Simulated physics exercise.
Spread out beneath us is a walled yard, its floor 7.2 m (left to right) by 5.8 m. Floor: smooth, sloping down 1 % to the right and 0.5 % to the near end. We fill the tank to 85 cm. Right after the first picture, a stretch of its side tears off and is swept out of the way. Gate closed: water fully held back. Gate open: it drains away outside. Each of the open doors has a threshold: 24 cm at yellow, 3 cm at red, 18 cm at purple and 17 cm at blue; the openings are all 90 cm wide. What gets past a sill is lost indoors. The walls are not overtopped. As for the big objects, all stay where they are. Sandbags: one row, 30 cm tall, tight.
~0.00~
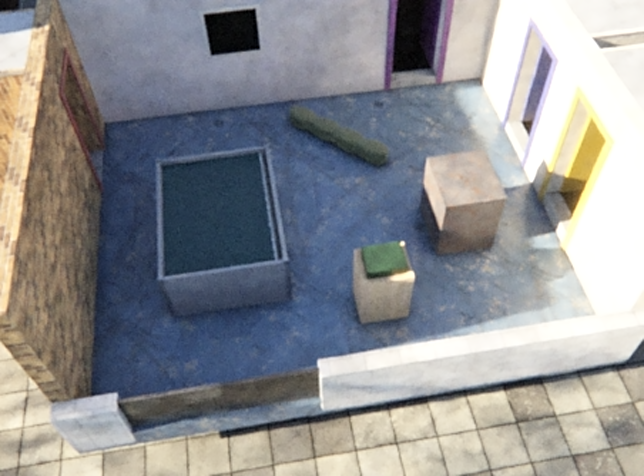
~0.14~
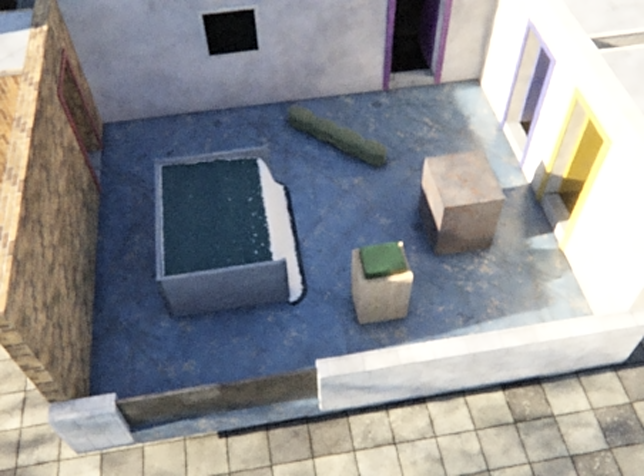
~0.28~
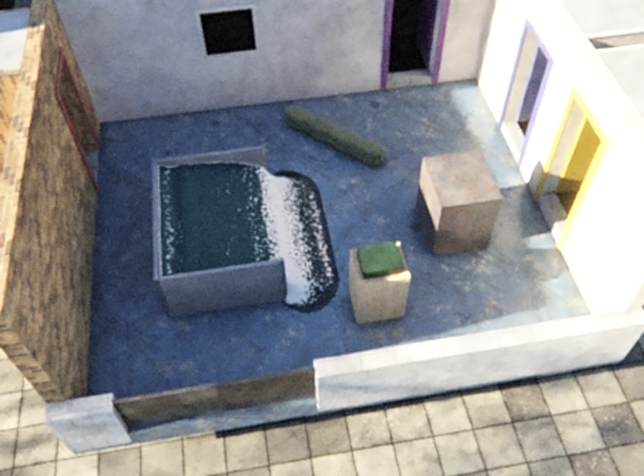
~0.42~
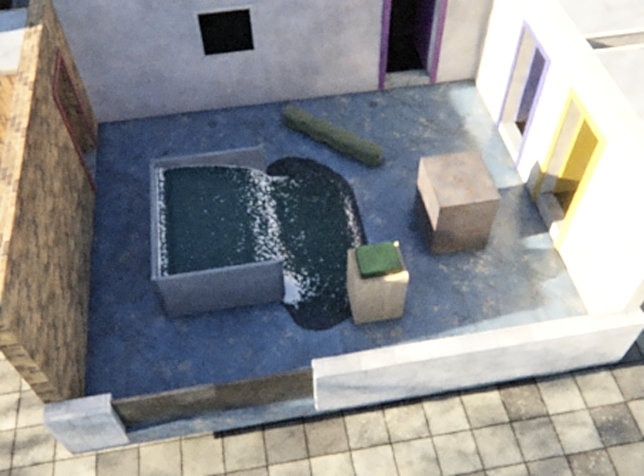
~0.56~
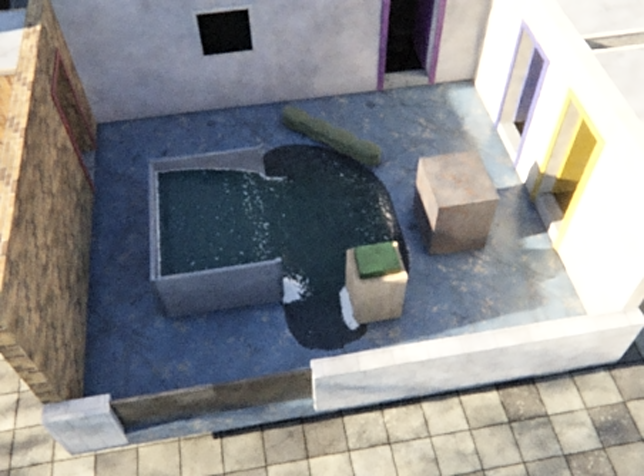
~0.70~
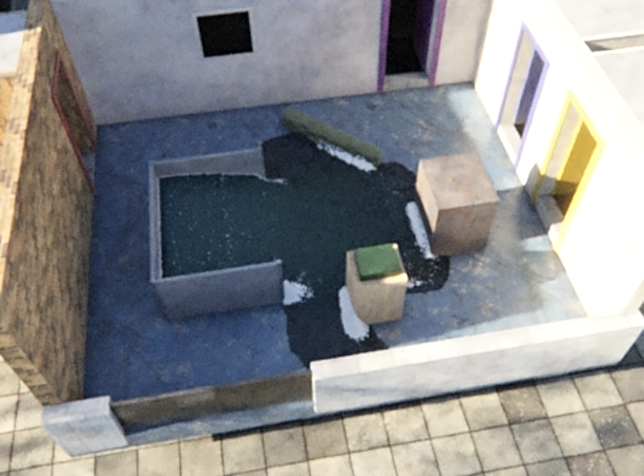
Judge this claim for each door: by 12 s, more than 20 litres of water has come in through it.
Verdicts: The yellow door, false; the red door, true; the purple door, false; the blue door, true.
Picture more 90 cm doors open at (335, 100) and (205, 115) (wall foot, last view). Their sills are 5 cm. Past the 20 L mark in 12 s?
Result in order - more than that, then not enough.
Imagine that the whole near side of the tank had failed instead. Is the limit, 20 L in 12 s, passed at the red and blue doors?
Red: Beyond limit; blue: Within limit.
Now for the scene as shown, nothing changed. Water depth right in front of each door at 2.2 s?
Depths: Yellow door 17 cm, red door 0 cm, purple door 0 cm, blue door 31 cm.
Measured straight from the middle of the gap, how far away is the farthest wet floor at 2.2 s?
Roughly 5.2 m.
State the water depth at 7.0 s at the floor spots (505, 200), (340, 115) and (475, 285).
First 12 cm, then 12 cm, then 7 cm.
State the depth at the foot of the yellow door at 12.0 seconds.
About 12.0 cm deep.
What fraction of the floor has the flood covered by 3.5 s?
Around 75 per cent wet.
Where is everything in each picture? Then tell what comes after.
The first picture shows still water, 85 cm deep, in the tank at (219, 211).
In the second picture, water pours out at (275, 228) and has run 1.2 m, to (292, 302); typically 6 cm deep outside, 85 cm at the tank's back.
In the third picture, water pours out at (273, 228) and has run 1.4 m, to (319, 304); typically 13 cm deep outside, 79 cm at the tank's back.
In the fourth picture, water pours out at (271, 230) and has run 1.8 m, to (347, 311); typically 13 cm deep outside, 73 cm at the tank's back.
In the fifth picture, water pours out at (270, 231) and has run 2.1 m, to a hidden place; typically 11 cm deep outside, 71 cm at the tank's back.
In the sixth picture, water pours out at (270, 233) and has run 2.7 m, to a hidden place; typically 10 cm deep outside, 62 cm at the tank's back.
After 1.4 s water covers 35 % of the floor and is deepest (52 cm) near (418, 252); yellow door not reached, red door not reached, purple door not reached, blue door 26 cm at the sill, 4 L in.
After 2.2 s water covers 55 % of the floor and is deepest (41 cm) near (590, 342); yellow door 17 cm at the sill, 0 L in, red door not reached, purple door not reached, blue door 31 cm at the sill, 80 L in.
After 3.5 s water covers 75 % of the floor and is deepest (27 cm) near (469, 90); yellow door 17 cm at the sill, 0 L in, red door not reached, purple door 16 cm at the sill, 0 L in, blue door 19 cm at the sill, 126 L in.
After 7.0 s water covers 95 % of the floor and is deepest (19 cm) near (329, 100); yellow door 14 cm at the sill, 0 L in, red door 8 cm at the sill, 12 L in, purple door 11 cm at the sill, 0 L in, blue door 11 cm at the sill, 131 L in.
After 12.0 s water covers 95 % of the floor and is deepest (14 cm) near (138, 416); yellow door 12 cm at the sill, 0 L in, red door 8 cm at the sill, 61 L in, purple door 8 cm at the sill, 0 L in, blue door 10 cm at the sill, 132 L in.
